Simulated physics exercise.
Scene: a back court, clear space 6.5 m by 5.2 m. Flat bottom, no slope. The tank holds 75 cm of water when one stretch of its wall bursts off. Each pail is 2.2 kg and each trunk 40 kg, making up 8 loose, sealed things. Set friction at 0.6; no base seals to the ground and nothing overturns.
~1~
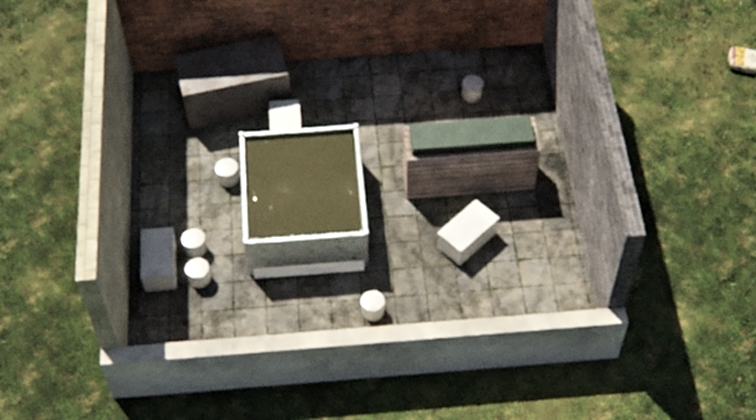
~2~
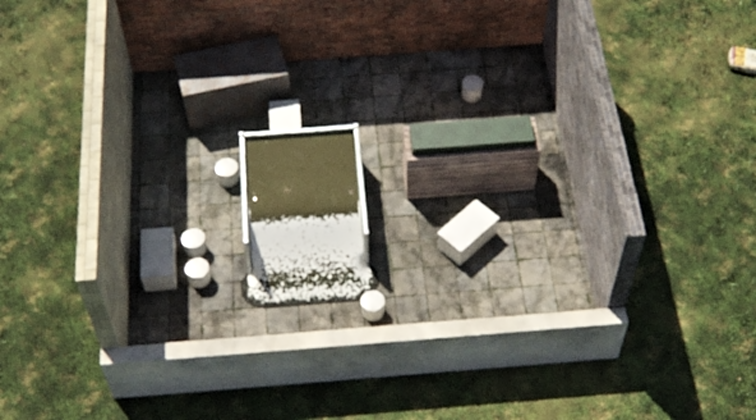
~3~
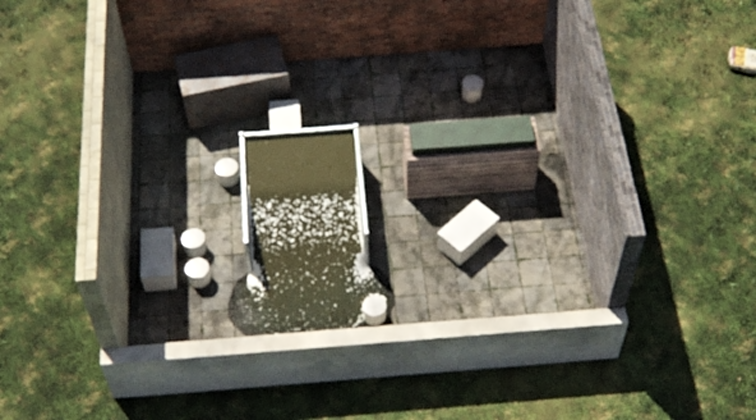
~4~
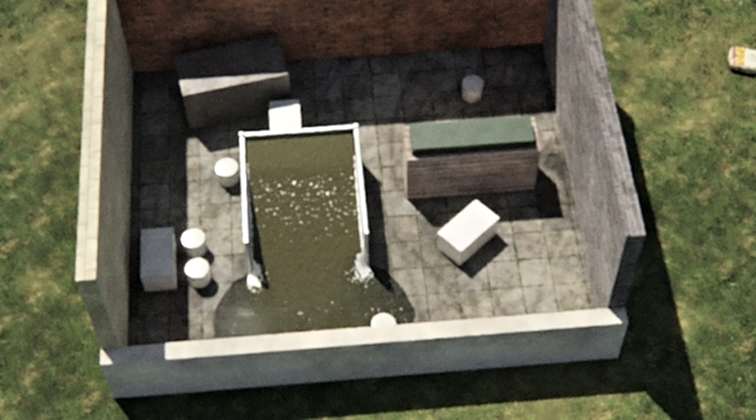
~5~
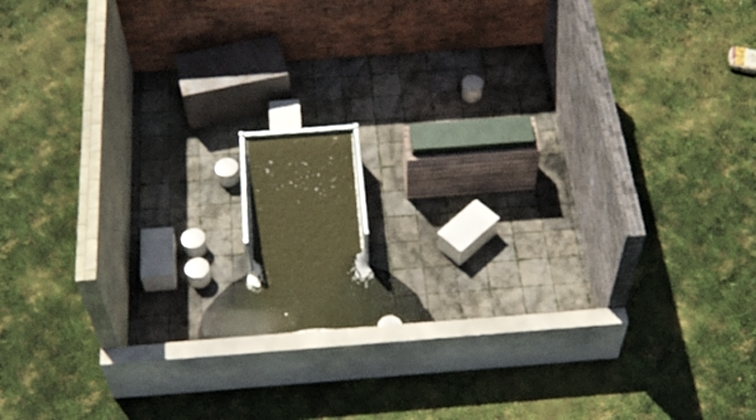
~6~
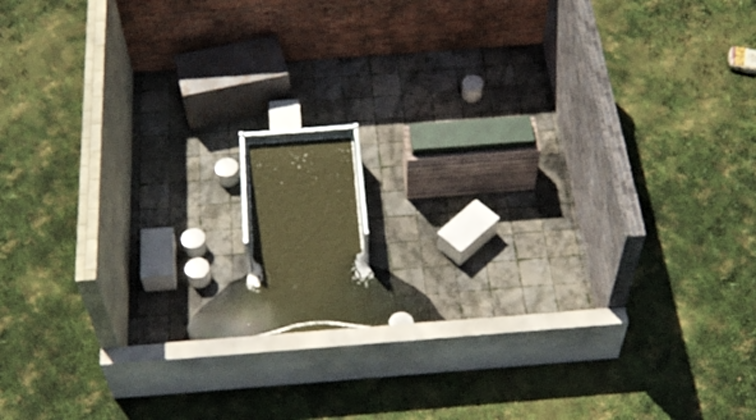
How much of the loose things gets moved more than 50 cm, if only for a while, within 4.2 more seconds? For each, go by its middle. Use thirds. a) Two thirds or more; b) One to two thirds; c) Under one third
Answer: B.
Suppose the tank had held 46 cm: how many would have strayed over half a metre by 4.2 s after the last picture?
The answer would then be 3.
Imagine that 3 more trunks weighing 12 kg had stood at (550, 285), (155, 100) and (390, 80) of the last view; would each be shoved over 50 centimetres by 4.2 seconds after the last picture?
In order: Beyond it, within it, within it.
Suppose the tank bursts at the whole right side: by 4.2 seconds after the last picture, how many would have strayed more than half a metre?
You'd get 3 in that case.
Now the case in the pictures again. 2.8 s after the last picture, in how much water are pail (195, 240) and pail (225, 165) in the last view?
Depth approx. 7 cm / 3 cm.
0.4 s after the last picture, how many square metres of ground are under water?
Around 8.0 m2 of it.
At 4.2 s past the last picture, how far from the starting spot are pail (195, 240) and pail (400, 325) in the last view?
Net shifts, in order: 80 cm and 400 cm.
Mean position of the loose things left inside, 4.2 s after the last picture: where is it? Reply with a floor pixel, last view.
The average lands around (320, 171).
Then, 0.4 s after the last picture 1 of 8 are over 50 cm from their spots; 1 afloat.
Then, 1.5 s after the last picture 1 of 8 are over 50 cm from their spots; 1 afloat.
Then, 2.8 s after the last picture 4 of 8 are over 50 cm from their spots; 2 afloat.
Then, 4.2 s after the last picture 4 of 8 are over 50 cm from their spots, and 4 have been at some point; 3 afloat.
